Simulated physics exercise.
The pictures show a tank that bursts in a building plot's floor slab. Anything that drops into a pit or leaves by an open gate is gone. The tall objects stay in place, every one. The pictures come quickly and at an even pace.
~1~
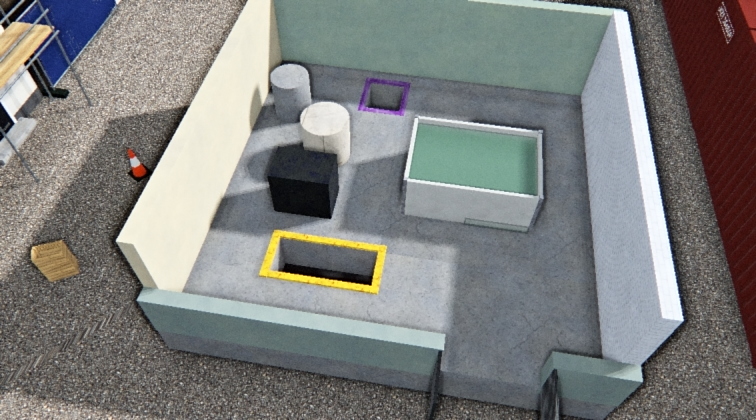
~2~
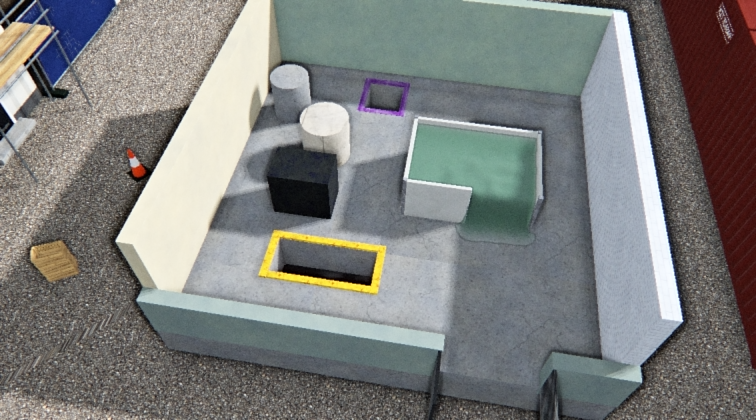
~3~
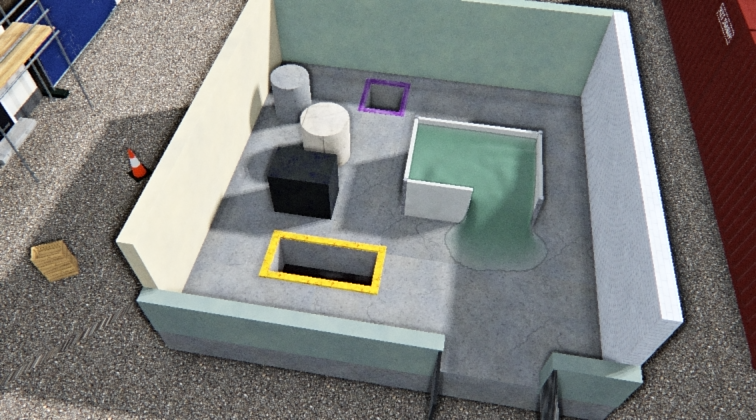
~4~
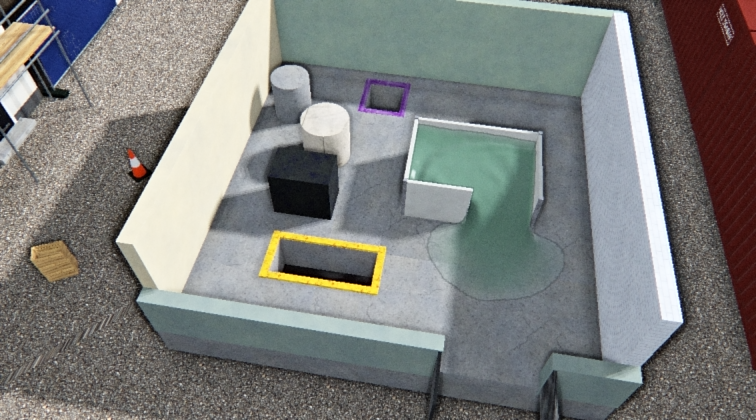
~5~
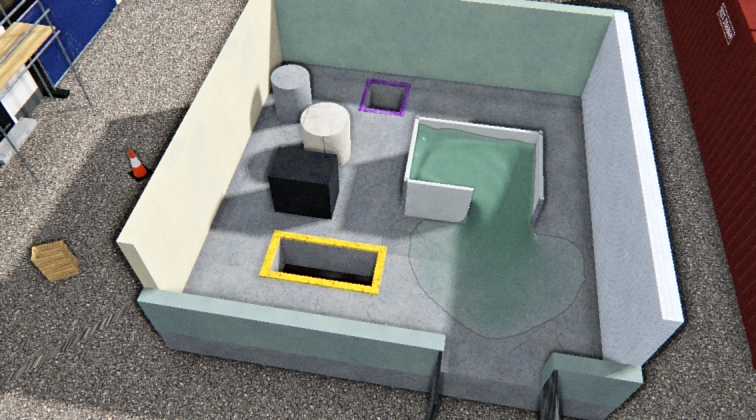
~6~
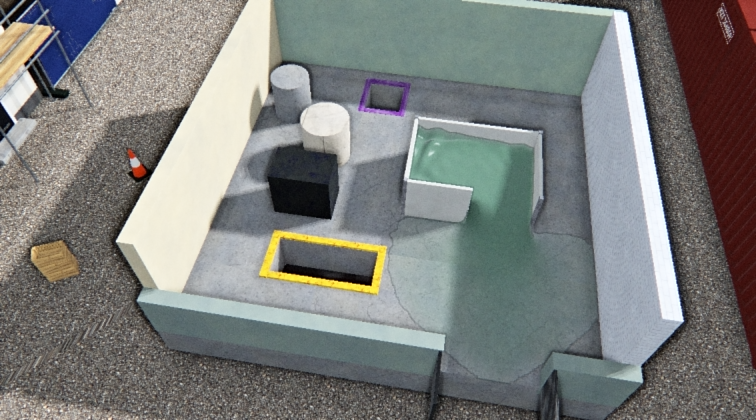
A walled concrete yard held an open tank of green water, whole and still at first; then part of its front wall gave way, and water poured out and spread widely across the gray floor.
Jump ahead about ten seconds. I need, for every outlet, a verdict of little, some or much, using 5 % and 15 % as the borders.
Verdicts: Gate, much; purple pit, little; yellow pit, little.
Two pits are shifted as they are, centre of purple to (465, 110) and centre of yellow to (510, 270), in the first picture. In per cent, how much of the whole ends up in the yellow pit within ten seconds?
Yellow: 75 %.
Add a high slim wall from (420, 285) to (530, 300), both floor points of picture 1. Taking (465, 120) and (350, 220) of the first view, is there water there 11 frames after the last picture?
Going by the list, I'd say kept clear of the flood, then reached by the flood.
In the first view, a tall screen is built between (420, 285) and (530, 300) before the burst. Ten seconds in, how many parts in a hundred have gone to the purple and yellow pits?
Percent shares - purple: 8; yellow: 14.
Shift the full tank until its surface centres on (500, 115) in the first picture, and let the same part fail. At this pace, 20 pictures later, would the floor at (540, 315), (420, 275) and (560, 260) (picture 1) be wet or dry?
Going through the three spots, I'd say swamped, swamped, swamped.
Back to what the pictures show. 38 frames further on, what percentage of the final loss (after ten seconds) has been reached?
My figure is about 80 in a hundred.
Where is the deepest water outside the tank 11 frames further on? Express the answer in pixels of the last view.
Look near (591, 380).
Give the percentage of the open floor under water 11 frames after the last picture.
The answer is around 30 per cent.
A moment on, water covers 25 % of the floor; the gate 7 %, the purple pit 0 %, the yellow pit 0 %.
Next, water covers 30 % of the floor; the gate 16 %, the purple pit 0 %, the yellow pit 0 %.
Then, water covers 35 % of the floor; the gate 28 %, the purple pit 0 %, the yellow pit 1 %.
Later, water covers 55 % of the floor; the gate 42 %, the purple pit 0 %, the yellow pit 1 %.
In the end, water covers 80 % of the floor; the gate 50 %, the purple pit 0 %, the yellow pit 2 %.
